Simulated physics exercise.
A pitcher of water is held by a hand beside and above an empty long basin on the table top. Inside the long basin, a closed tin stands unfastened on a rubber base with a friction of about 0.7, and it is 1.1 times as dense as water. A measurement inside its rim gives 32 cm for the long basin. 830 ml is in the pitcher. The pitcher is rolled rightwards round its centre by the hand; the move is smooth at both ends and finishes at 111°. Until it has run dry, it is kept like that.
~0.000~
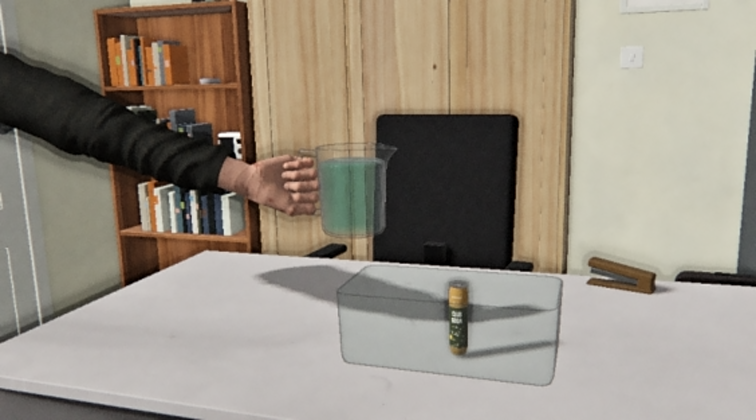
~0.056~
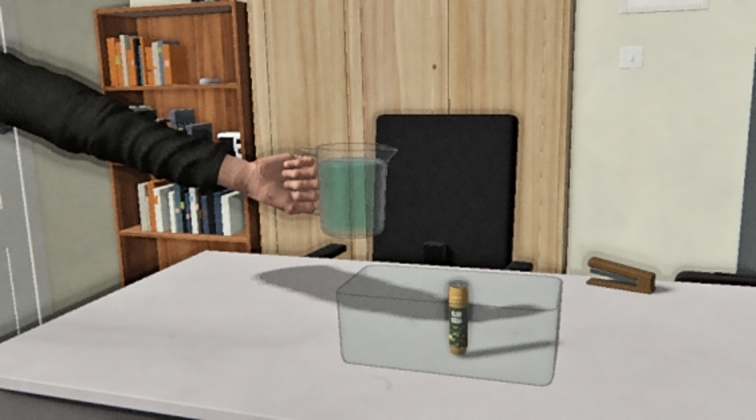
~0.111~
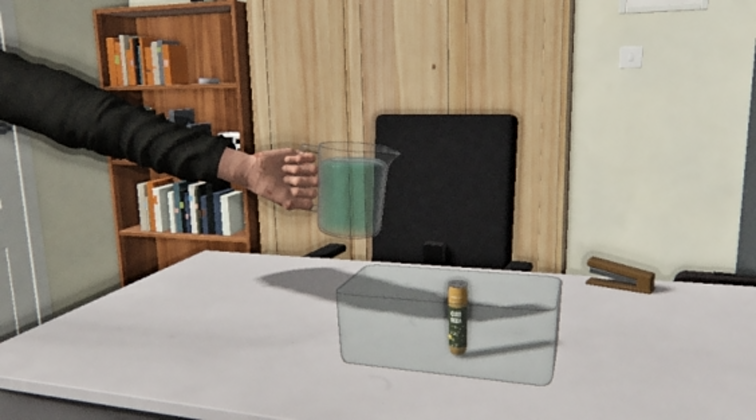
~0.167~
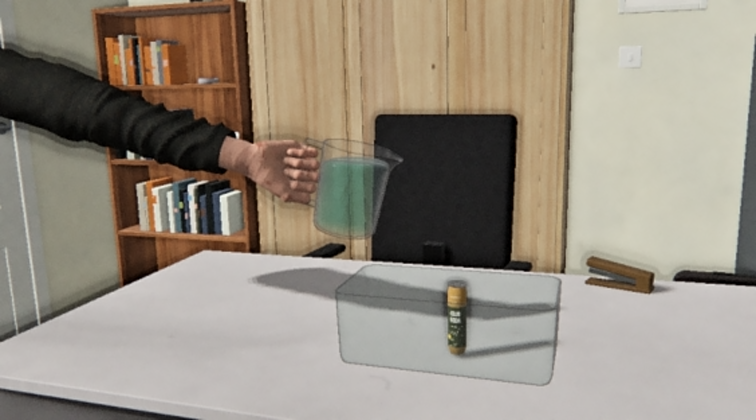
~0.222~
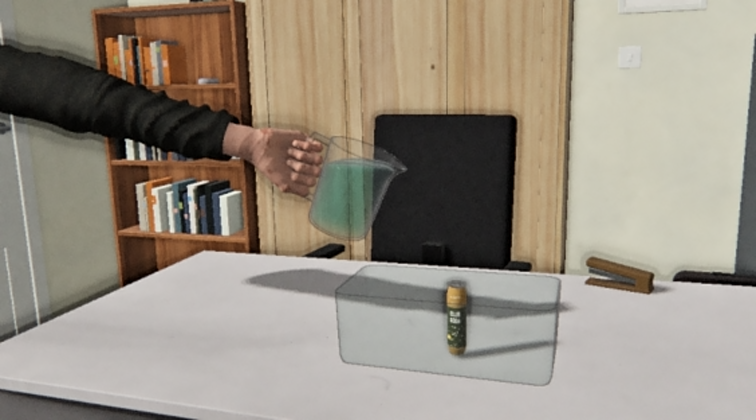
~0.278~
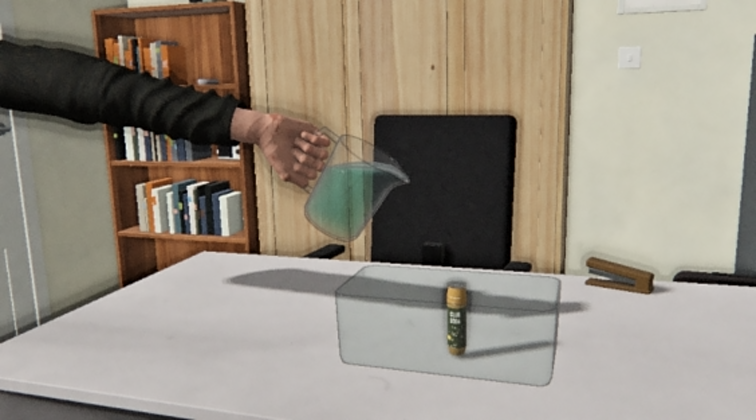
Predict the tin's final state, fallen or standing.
I predict it is fallen.
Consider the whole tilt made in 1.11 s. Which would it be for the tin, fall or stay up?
Tips over.
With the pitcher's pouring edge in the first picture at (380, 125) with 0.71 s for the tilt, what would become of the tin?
After that, the tin overturns.
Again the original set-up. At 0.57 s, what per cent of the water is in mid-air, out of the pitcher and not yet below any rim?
Near 24 in a hundred.
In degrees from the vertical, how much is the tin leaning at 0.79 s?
I'd put it at close to 20 degrees off upright.
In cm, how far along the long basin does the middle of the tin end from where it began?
The tin's middle ends up about 9.0 cm along the basin.
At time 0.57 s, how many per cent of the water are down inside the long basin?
Estimate - around 16 in a hundred parts.
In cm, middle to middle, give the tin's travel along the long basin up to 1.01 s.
Close to 9 cm.
Then, 0.57 s in, the tilt is 95° and 60 per cent is still to pour; the tin stands where it began.
Then, 0.79 s in, the tilt is 111° and 13 per cent is still to pour; the tin leans 21°.
Then, 1.01 s in, the tilt is 111° and 1 per cent is still to pour; the tin lies on its side.
Then, 1.26 s in, the tilt is 111° and 0 per cent is still to pour; the tin lies on its side.
Finally, the tin lies on its side.
